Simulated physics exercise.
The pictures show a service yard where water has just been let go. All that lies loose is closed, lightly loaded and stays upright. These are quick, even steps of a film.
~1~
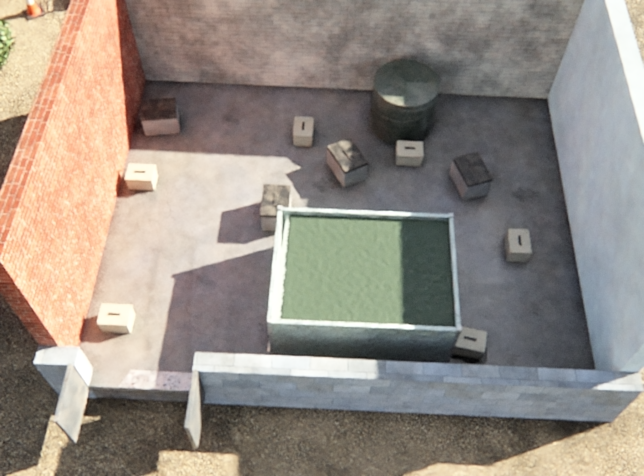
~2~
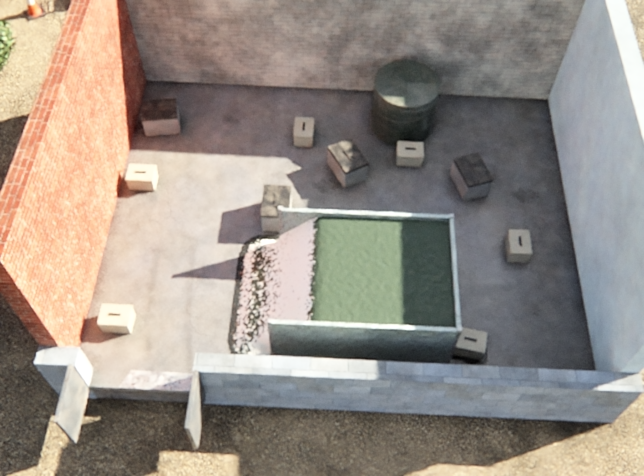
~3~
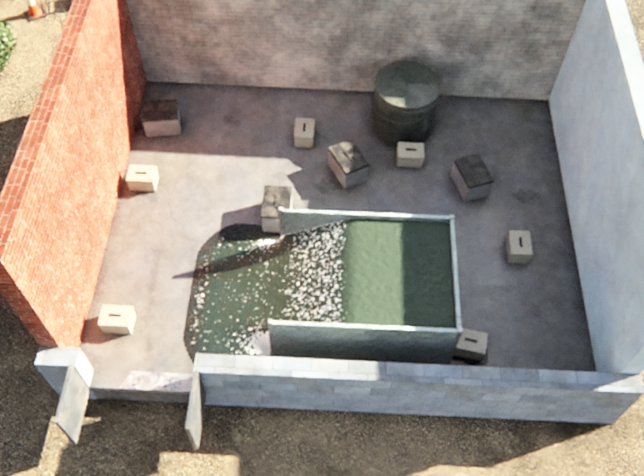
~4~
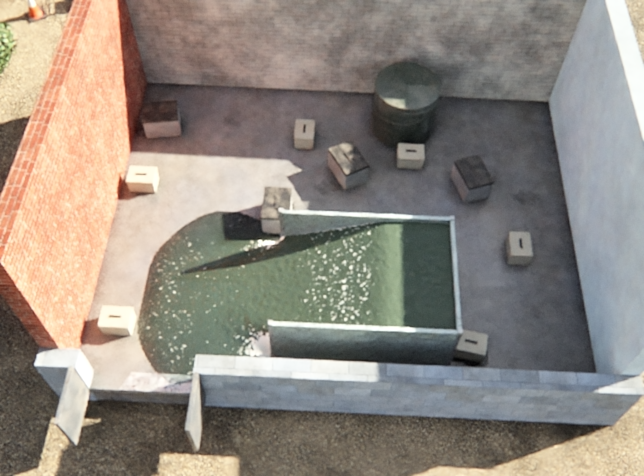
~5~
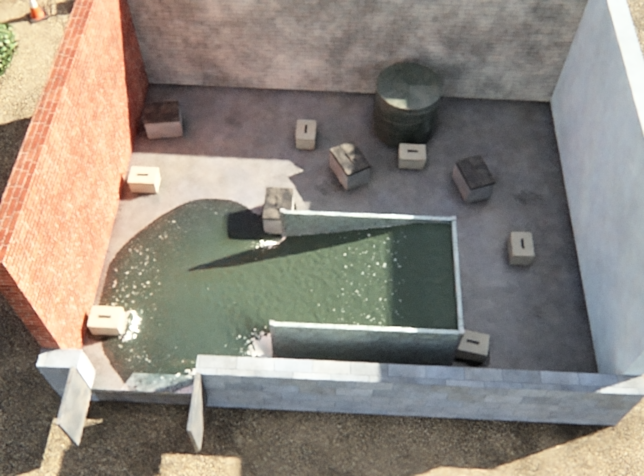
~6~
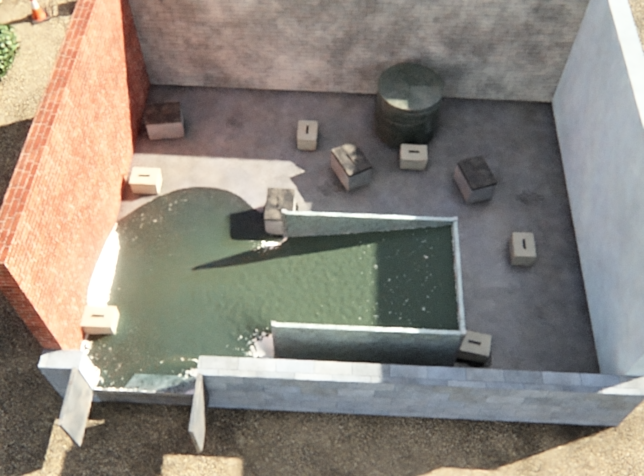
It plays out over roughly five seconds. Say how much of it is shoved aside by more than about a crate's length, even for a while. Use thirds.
That comes to between one and two thirds.
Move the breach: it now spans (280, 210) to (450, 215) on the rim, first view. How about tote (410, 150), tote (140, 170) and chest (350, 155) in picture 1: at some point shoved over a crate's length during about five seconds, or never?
In that order: Moved that far, pushed that far, pushed that far.
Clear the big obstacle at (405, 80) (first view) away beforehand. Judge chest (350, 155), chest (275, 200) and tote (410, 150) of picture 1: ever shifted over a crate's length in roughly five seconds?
In that order: Short of that, never so far, swept aside.
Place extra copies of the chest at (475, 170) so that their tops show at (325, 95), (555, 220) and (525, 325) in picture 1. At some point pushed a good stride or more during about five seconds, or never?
In turn: Yes, under that, not that far.
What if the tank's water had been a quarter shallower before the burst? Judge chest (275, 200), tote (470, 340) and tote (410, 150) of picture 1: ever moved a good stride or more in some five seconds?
One after the other: Under that, under that, not that far.
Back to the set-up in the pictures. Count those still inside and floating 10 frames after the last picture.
The number is 3.
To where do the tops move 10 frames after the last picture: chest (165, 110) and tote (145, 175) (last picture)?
Roughly at (200, 81) and (169, 80).
A moment on, 0 of 10 are well off their spots; 1 afloat.
Next, 2 of 10 are well off their spots; 3 afloat.
Later, 3 of 10 are well off their spots; 1 afloat.
In the end, 4 of 10 are well off their spots, and 4 have been at some point; 2 afloat.
